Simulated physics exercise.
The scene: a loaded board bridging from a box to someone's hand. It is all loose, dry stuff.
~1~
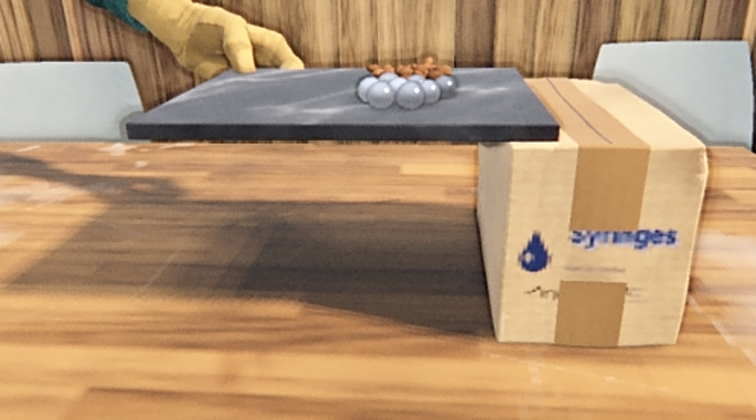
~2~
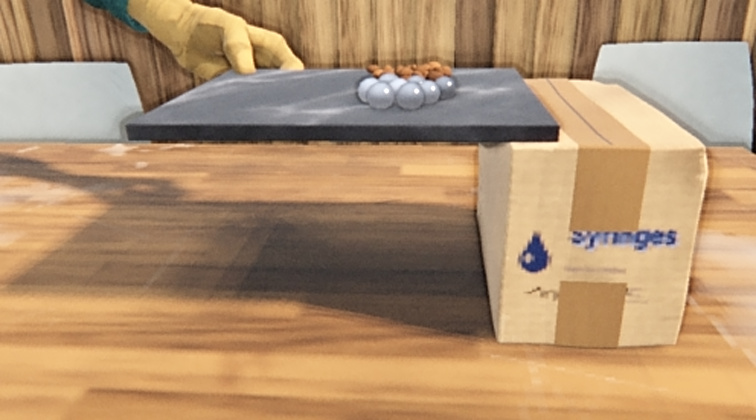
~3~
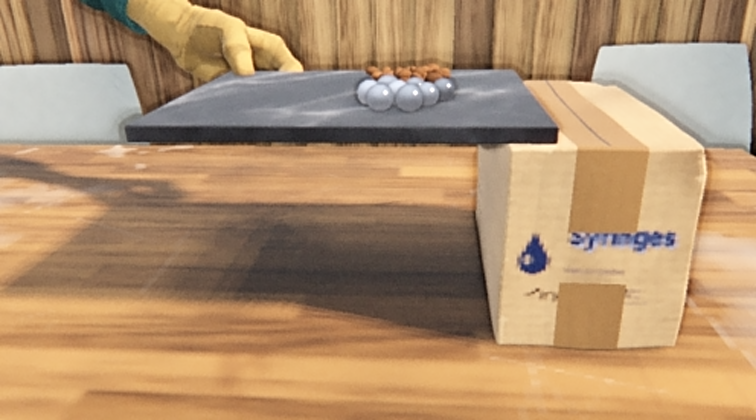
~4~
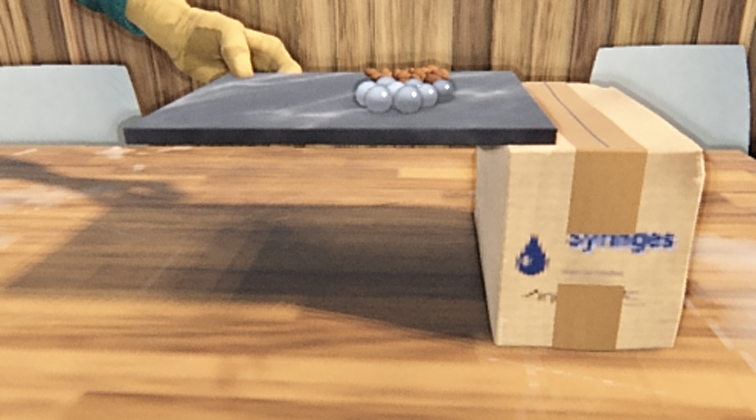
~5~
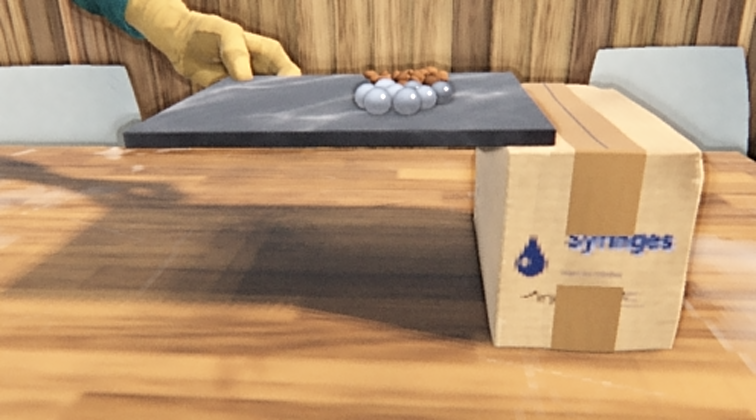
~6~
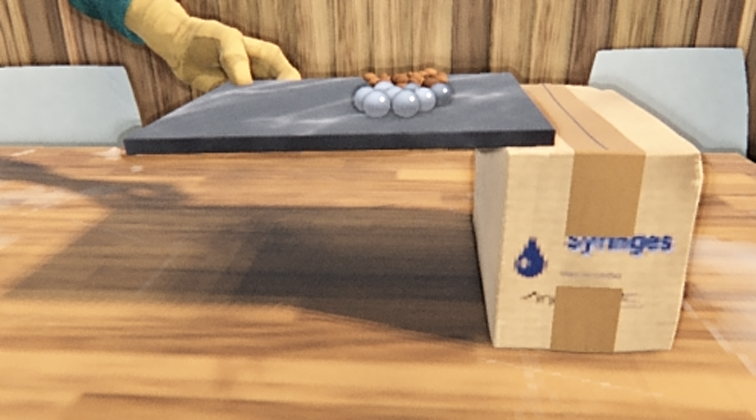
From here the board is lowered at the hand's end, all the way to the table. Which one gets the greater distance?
The near one outruns the other.
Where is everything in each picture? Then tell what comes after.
In the first frame, held end of the board at (146, 128), level; box at (563, 192), tall, over half the board's length; near portion at (399, 91), a few steel balls; far portion at (420, 71), some bits of dog kibble.
In the second frame, held end of the board at (146, 129), level; far portion at (419, 72).
In the third frame, held end of the board at (145, 131), level; near portion at (398, 93).
In the fourth frame, held end of the board at (144, 133), level; far portion at (417, 75).
In the fifth frame, held end of the board at (143, 137), down by 1°; near portion at (396, 97).
In the sixth frame, held end of the board at (144, 143), down by 2°; box at (559, 197); near portion at (395, 99), not moving; far portion at (415, 79), not moving.
Then, 0.60 s after the last picture, board sloping at 15°; near portion all still on the board; far portion all still on the board.
Then, 1.25 s after the last picture, board sloping at 30°; near portion mostly one to two board lengths out; far portion all still on the board.
Then, 2.01 s after the last picture, board resting at 36°; near portion mostly more than two board lengths out, a small part gone off the table; far portion mostly less than half a board's length out.
At rest, board resting at 36°; near portion mostly more than two board lengths out, most gone off the table; far portion mostly less than half a board's length out; the near portion has gone farther.
